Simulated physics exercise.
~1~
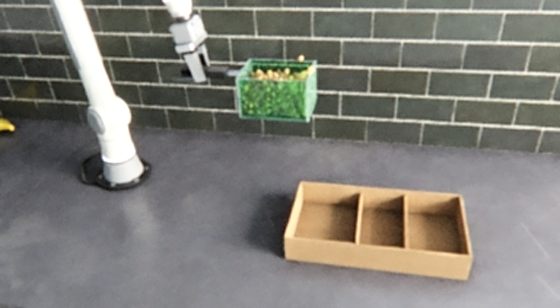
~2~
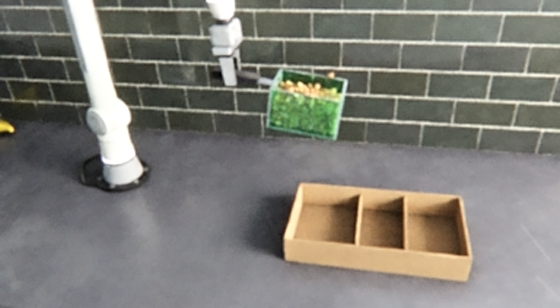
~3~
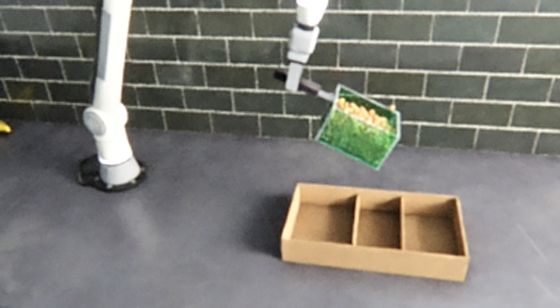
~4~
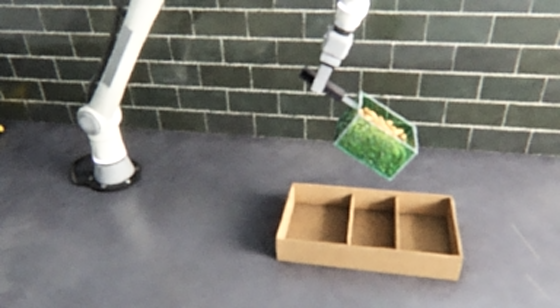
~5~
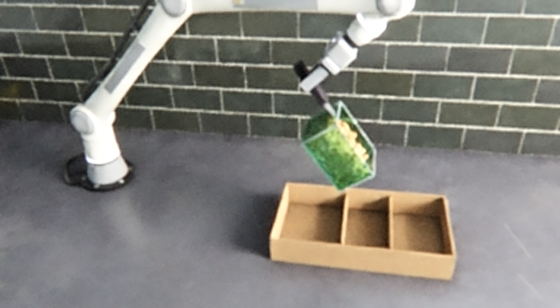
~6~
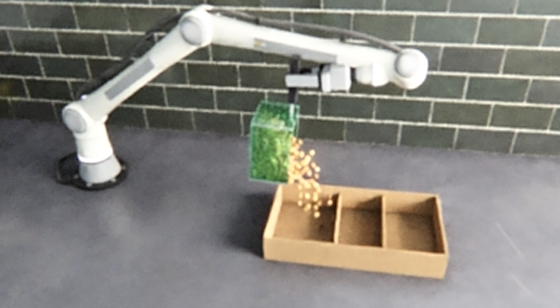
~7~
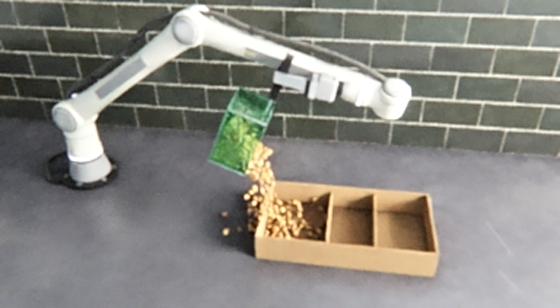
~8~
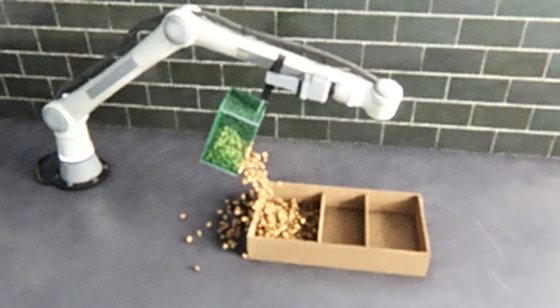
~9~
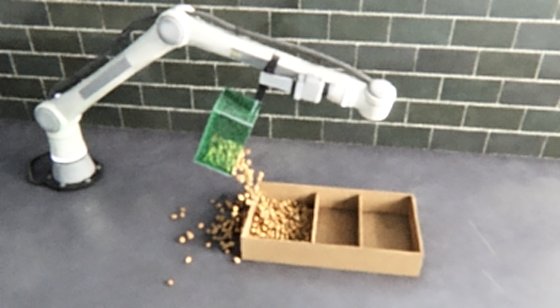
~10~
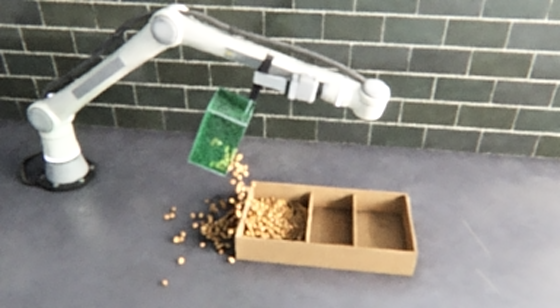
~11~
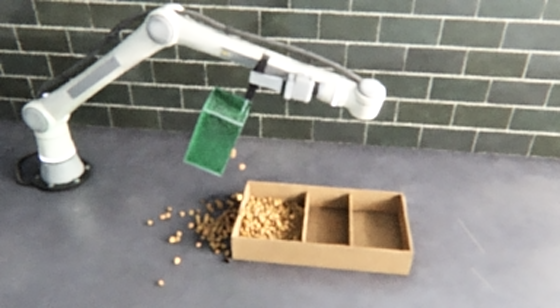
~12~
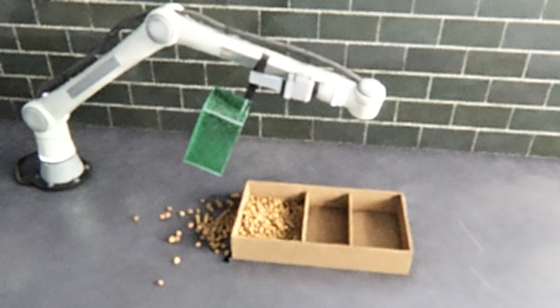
White robot arm tipping a green box of beans over a divided tray, filling its left compartment and scattering some on the table.
